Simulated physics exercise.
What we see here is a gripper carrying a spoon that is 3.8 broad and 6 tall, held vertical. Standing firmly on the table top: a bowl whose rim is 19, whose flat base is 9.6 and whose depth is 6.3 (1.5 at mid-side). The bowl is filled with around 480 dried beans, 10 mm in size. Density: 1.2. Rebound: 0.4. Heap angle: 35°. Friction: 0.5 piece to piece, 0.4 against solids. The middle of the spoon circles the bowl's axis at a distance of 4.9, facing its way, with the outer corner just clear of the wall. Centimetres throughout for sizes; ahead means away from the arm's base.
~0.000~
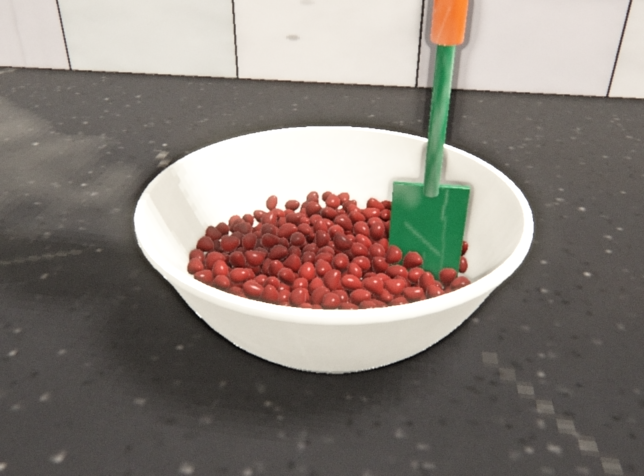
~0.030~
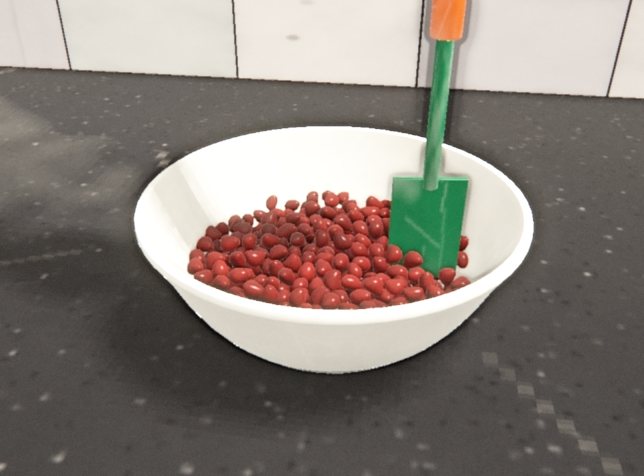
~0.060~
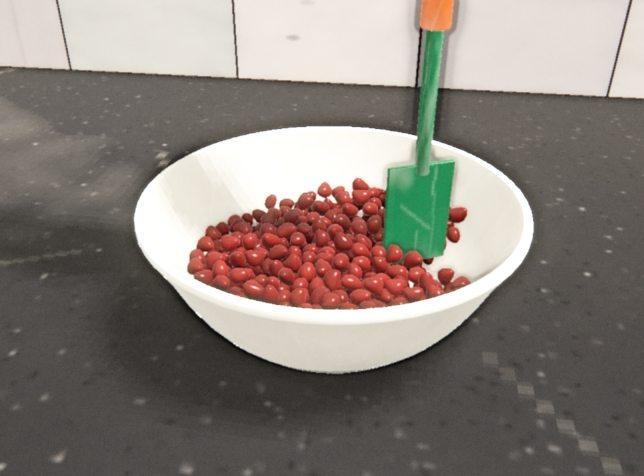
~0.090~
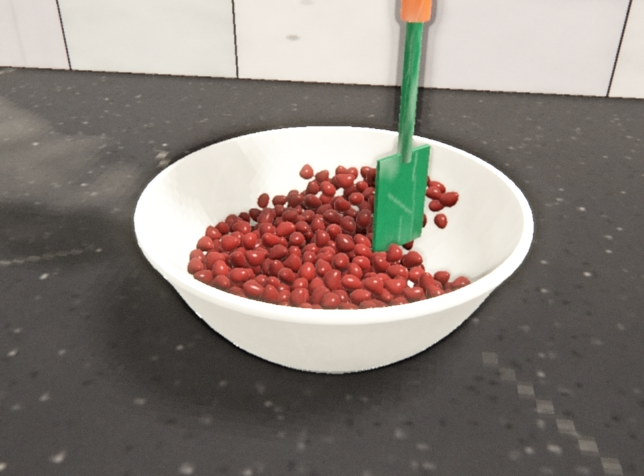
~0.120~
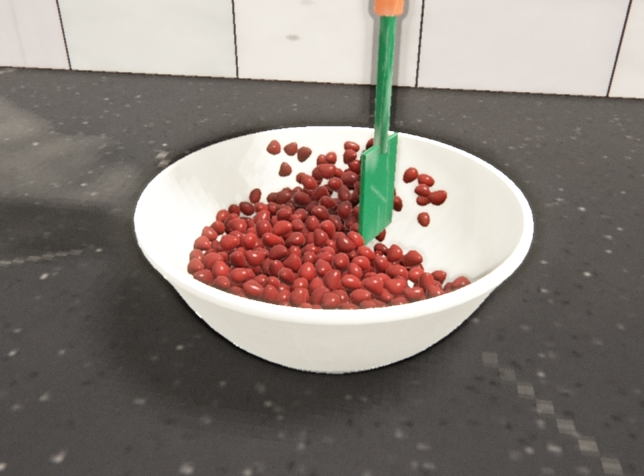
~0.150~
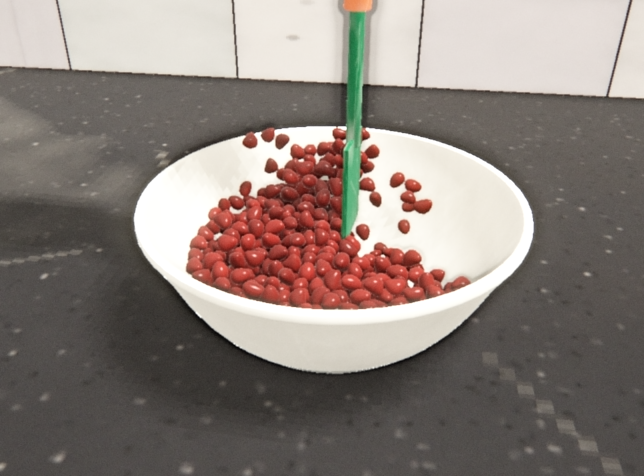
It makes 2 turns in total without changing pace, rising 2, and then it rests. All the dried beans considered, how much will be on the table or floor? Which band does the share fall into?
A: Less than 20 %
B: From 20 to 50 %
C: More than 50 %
Less than 20 % (A).
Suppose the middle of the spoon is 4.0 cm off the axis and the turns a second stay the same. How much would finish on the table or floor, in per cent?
It would come to about 5 per cent.
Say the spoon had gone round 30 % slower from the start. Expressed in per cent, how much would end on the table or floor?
Estimated share: Near 5 %.
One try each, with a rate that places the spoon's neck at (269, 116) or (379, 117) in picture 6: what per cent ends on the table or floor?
Around 30 and 10 percent, in that order.
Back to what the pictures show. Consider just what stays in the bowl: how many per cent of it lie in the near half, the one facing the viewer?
50 %.
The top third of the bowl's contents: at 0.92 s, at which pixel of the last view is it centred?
Close to pixel (276, 248).
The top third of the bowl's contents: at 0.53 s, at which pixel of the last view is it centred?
Upper-third centre: Approx. (453, 244) px.
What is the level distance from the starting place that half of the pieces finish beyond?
Around 8 centimetres.
After 0.53 s, 333° round, highest piece 9 above the table; 434 in the bowl, 36 on the table or floor, 13 in flight or on the tool.
After 0.92 s, 222° round, highest piece 6 above the table; 415 in the bowl, 68 on the table or floor.
After 1.31 s, 0° round, highest piece 5 above the table; 415 in the bowl, 68 on the table or floor.
After 2.01 s, 0° round, highest piece 5 above the table; 415 in the bowl, 68 on the table or floor.
In the end, 415 in the bowl, 68 on the table or floor. That is 14 % on the table or floor.
